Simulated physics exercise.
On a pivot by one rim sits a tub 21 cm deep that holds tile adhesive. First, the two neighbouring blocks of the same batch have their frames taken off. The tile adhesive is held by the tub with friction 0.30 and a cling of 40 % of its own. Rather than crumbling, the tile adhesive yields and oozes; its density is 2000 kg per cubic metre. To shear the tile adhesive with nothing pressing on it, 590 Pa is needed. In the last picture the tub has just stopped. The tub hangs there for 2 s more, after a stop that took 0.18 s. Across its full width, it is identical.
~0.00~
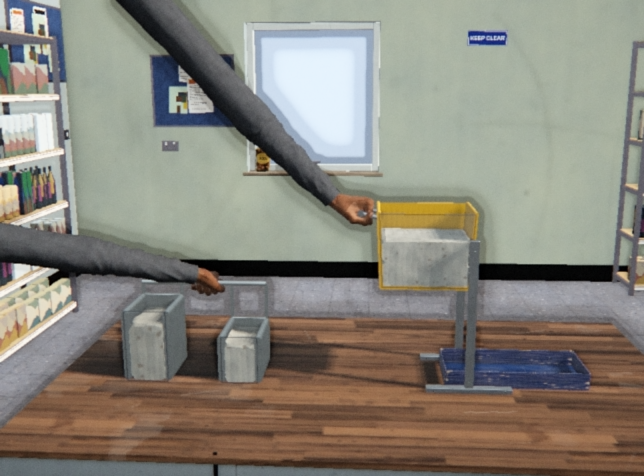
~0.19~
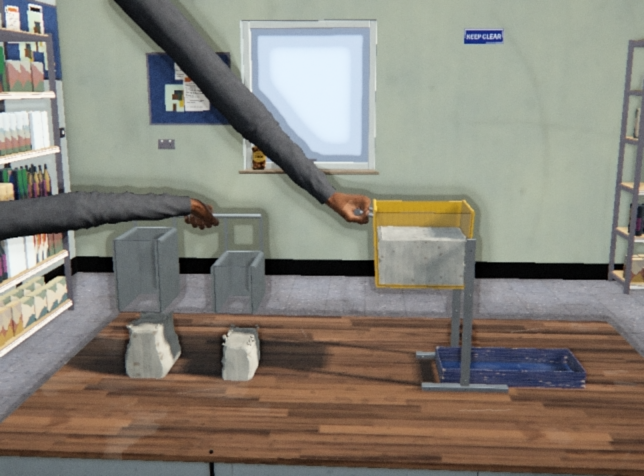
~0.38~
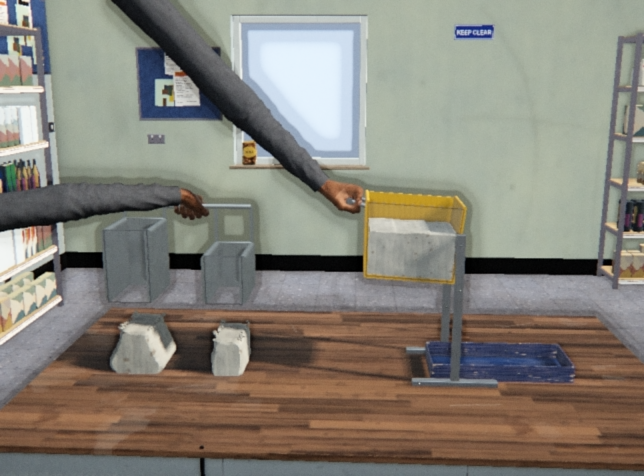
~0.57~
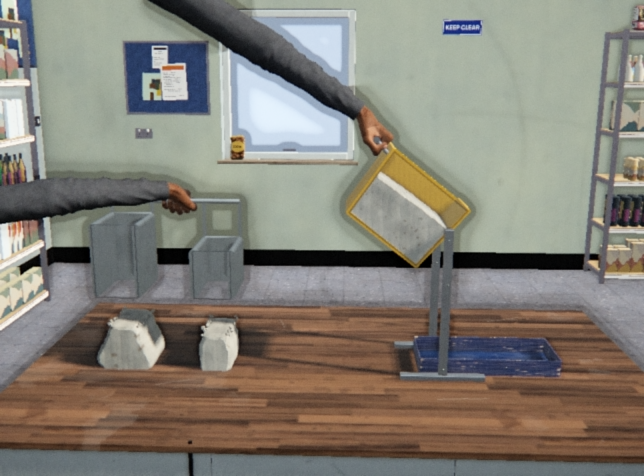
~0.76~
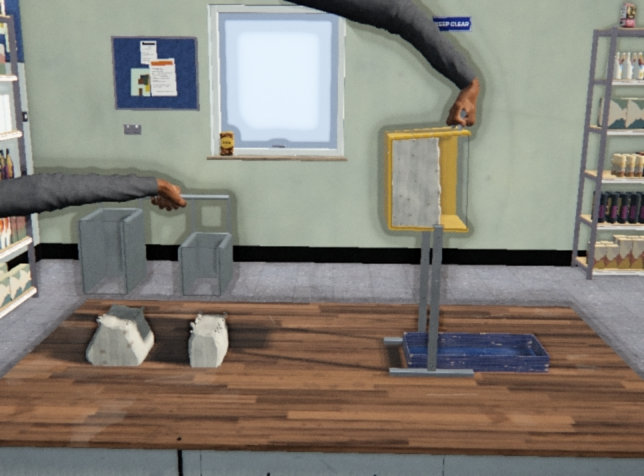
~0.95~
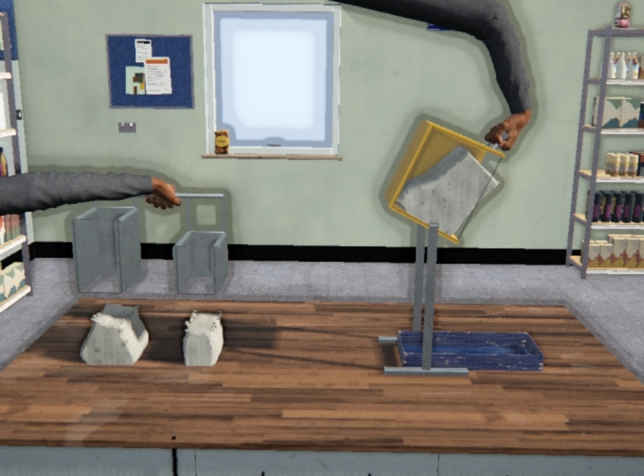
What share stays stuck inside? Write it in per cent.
0 %.
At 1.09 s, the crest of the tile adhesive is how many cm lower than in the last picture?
About 13 cm.
After 1.09 s, the tub is at 115 degrees and holds 29 %.
After 1.26 s, the tub is at 115 degrees and holds 0 %.
After 1.43 s, the tub is at 115 degrees and holds 0 %.
After 1.60 s, the tub is at 115 degrees and holds 0 %.
After 2.95 s, at the end, the tub is at 115 degrees and holds 0 %.
